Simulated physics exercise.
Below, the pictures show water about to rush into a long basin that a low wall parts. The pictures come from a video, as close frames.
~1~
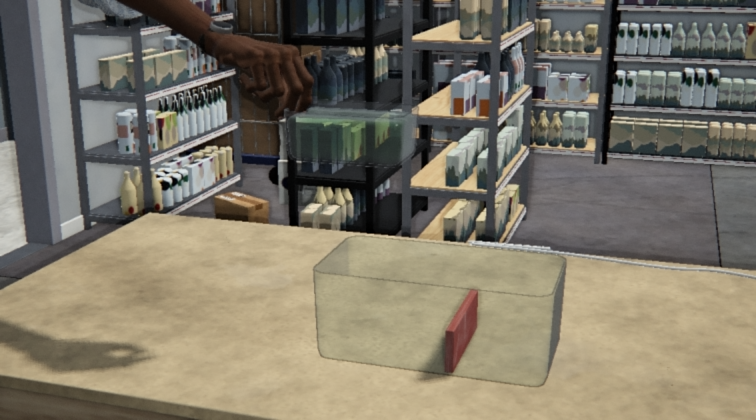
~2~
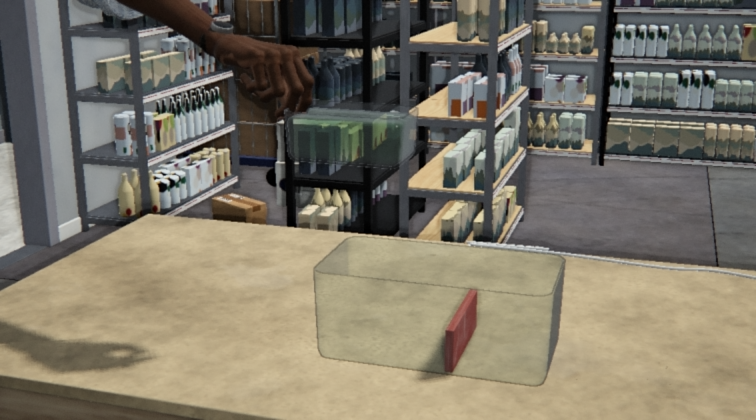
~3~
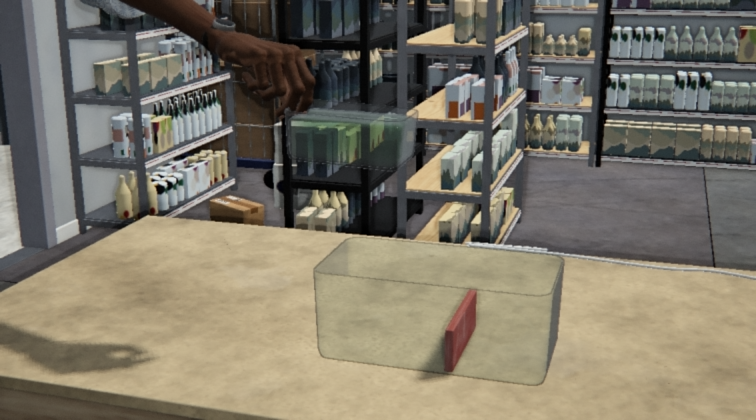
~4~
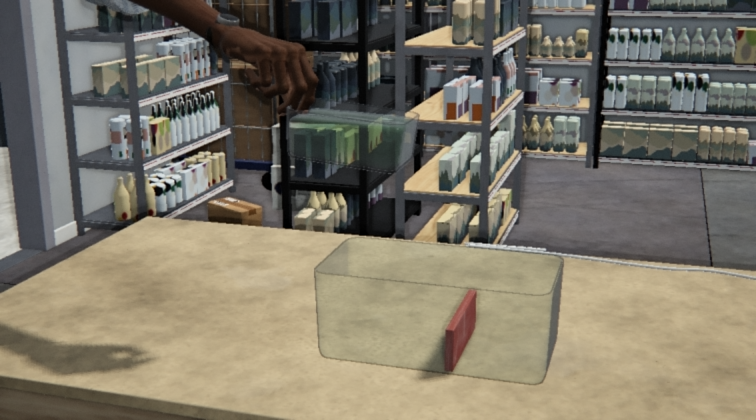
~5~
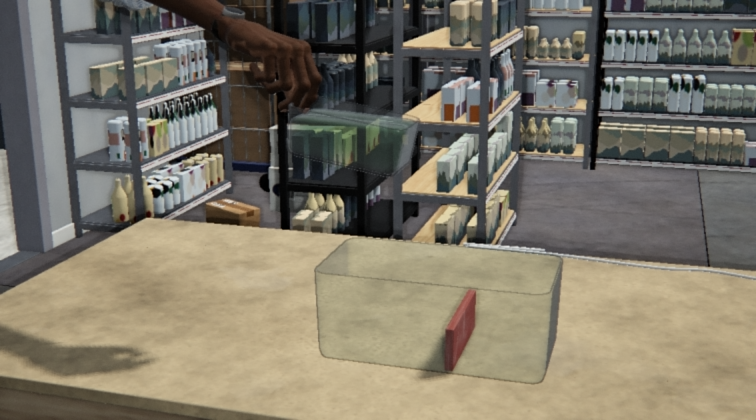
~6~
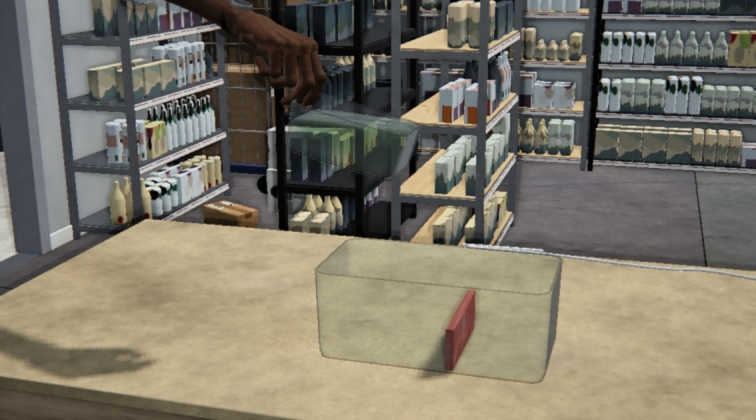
To begin with, a hand holds a small clear container almost level above a table, where a long transparent basin with a low red wall inside sits before store shelves. The hand then gradually tilts the container, its right side dipping slightly, while the basin stays still.
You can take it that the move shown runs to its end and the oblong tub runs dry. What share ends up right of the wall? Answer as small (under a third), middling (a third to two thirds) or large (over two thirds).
Middling, between a third and two thirds.
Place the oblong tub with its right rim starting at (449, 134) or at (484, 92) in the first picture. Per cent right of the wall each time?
It works out to around 80 % and then around 75 %.
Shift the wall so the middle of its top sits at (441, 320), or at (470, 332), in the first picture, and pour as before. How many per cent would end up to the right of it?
70 % and 45 %, roughly.
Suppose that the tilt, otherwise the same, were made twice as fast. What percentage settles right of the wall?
About 20 %.
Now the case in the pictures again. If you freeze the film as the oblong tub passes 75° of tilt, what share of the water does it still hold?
25 per cent or so.
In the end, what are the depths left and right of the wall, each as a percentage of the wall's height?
It settles around 20 on the left side and around 40 on the right side.
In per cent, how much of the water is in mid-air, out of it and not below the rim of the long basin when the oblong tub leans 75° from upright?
Close to 50 per cent.
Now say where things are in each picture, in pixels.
In the first frame, it leans 0°; its right rim is at (411, 113); the water meets the walls at (299, 112) and (411, 118); the long basin's rim runs from (331, 253) to (560, 277); the wall's top is at (463, 310).
In the second frame, it leans 1°; its right rim is at (411, 114); the water meets the walls at (299, 113) and (410, 120).
In the third frame, it leans 2°; its right rim is at (411, 117); the water meets the walls at (300, 113) and (411, 121).
In the fourth frame, it leans 5°; its right rim is at (412, 121); the water meets the walls at (300, 113) and (411, 123).
In the fifth frame, it leans 9°; its right rim is at (413, 126); the water meets the walls at (302, 113) and (412, 125).
In the sixth frame, it leans 14°; its right rim is at (413, 132); the water meets the walls at (302, 115) and (414, 127).
A moment on, the oblong tub is tipped on its side and 26 per cent is still to pour, 4 is left of the wall and 20 right of it.
Next, the oblong tub is tipped right over and 3 per cent is still to pour, 35 is left of the wall and 54 right of it.
Then the oblong tub is tipped right over and 0 per cent is still to pour, 42 is left of the wall and 54 right of it.
Later the oblong tub is tipped right over and 0 per cent is still to pour, 42 is left of the wall and 54 right of it.
Finally, 42 per cent lies left of the wall, 54 right of it and 4 outside.
